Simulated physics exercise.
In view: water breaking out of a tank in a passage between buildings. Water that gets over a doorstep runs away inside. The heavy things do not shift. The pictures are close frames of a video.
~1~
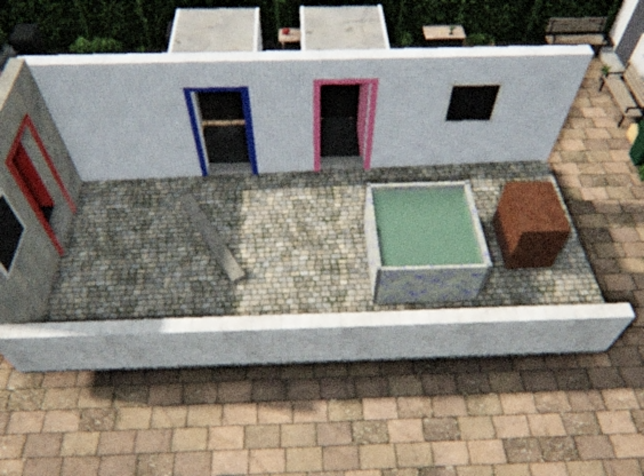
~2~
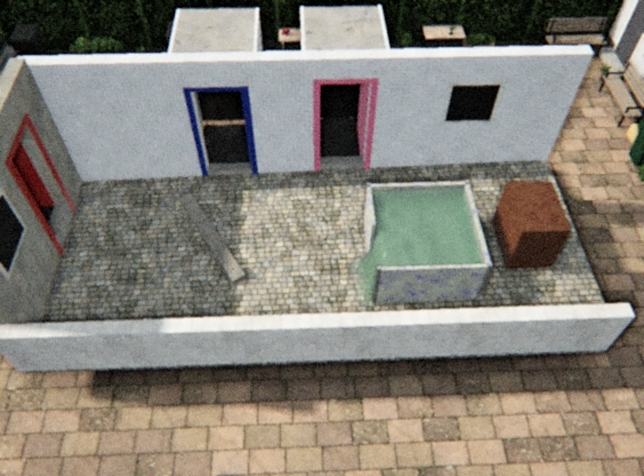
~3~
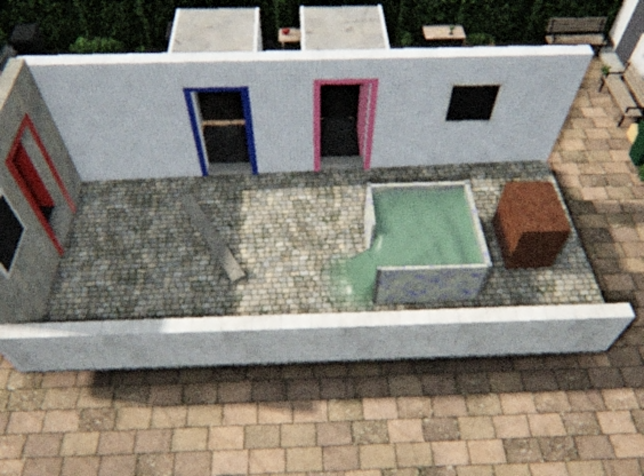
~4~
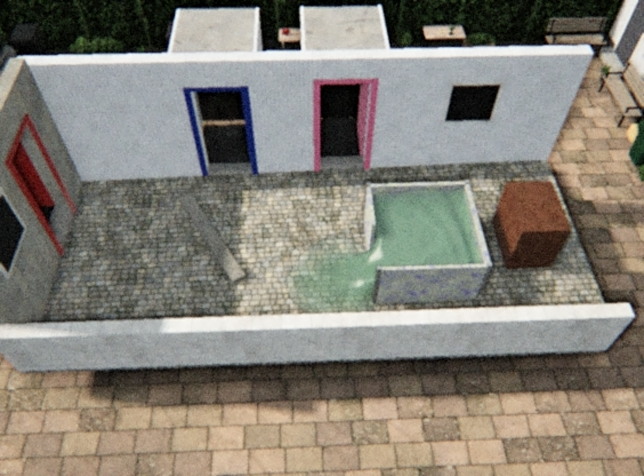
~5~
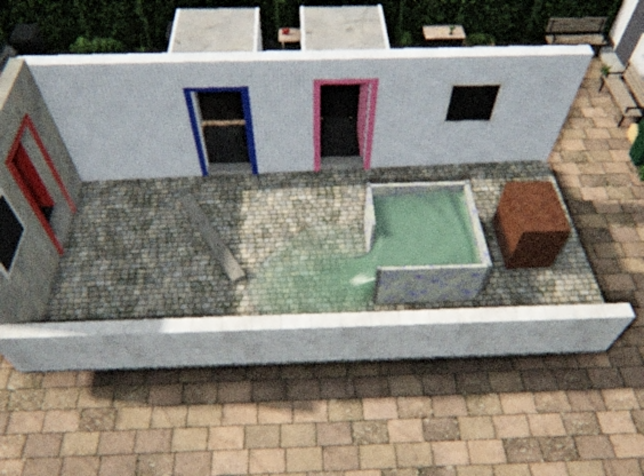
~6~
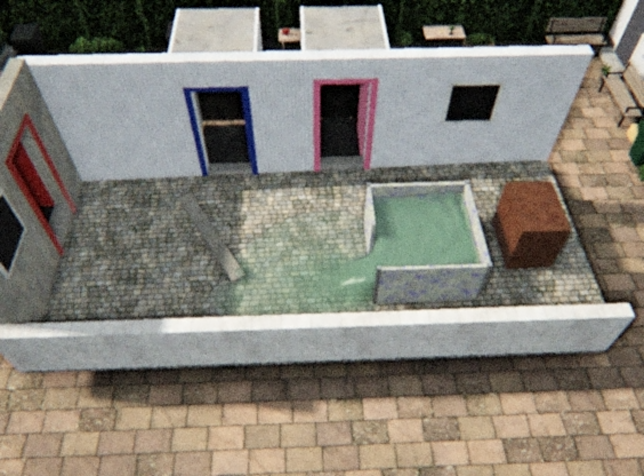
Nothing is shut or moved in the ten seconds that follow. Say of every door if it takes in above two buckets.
The red door stays under that; the blue door takes more than that; the pink door stays under that.
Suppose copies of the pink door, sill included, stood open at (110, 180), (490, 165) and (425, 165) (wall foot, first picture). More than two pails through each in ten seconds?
In that order: Goes over, stays under, takes less.
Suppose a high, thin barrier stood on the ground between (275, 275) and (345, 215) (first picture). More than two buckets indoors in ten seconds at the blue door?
My reading: The blue one holds.
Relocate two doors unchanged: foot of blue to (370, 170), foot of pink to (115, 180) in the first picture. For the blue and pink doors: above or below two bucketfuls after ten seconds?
The blue door is under; the pink door takes more.
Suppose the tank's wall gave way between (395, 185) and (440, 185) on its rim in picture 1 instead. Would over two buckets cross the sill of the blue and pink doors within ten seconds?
Blue stays under, pink goes over.
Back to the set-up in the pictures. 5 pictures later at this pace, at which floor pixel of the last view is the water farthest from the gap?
At about (56, 349).
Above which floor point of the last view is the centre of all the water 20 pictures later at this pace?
Roughly at (234, 259).
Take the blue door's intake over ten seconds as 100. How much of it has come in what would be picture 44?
Close to 65 %.
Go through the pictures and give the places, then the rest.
The first frame shows the open tank at (425, 226) is whole and still.
In the second frame, the front is at (373, 305), out from the gap at (375, 269).
In the third frame, the front is at (328, 267), out from the gap at (375, 269).
In the fourth frame, the front is at (291, 288), out from the gap at (375, 270).
In the fifth frame, the front is at (253, 293), out from the gap at (375, 270).
In the sixth frame, the front is at (214, 298), out from the gap at (375, 269).
A moment on, water covers 40 % of the floor; the red door not reached, the blue door not reached, the pink door not reached.
Next, water covers 55 % of the floor; the red door not reached, the blue door wet at the sill, nothing in, the pink door wet at the sill, nothing in.
Then, water covers 50 % of the floor; the red door wet at the sill, nothing in, the blue door under two buckets in, the pink door wet at the sill, nothing in.
Later, water covers 65 % of the floor; the red door wet at the sill, nothing in, the blue door over two buckets in, the pink door wet at the sill, nothing in.
In the end, water covers 80 % of the floor; the red door wet at the sill, nothing in, the blue door over two buckets in, the pink door wet at the sill, nothing in.
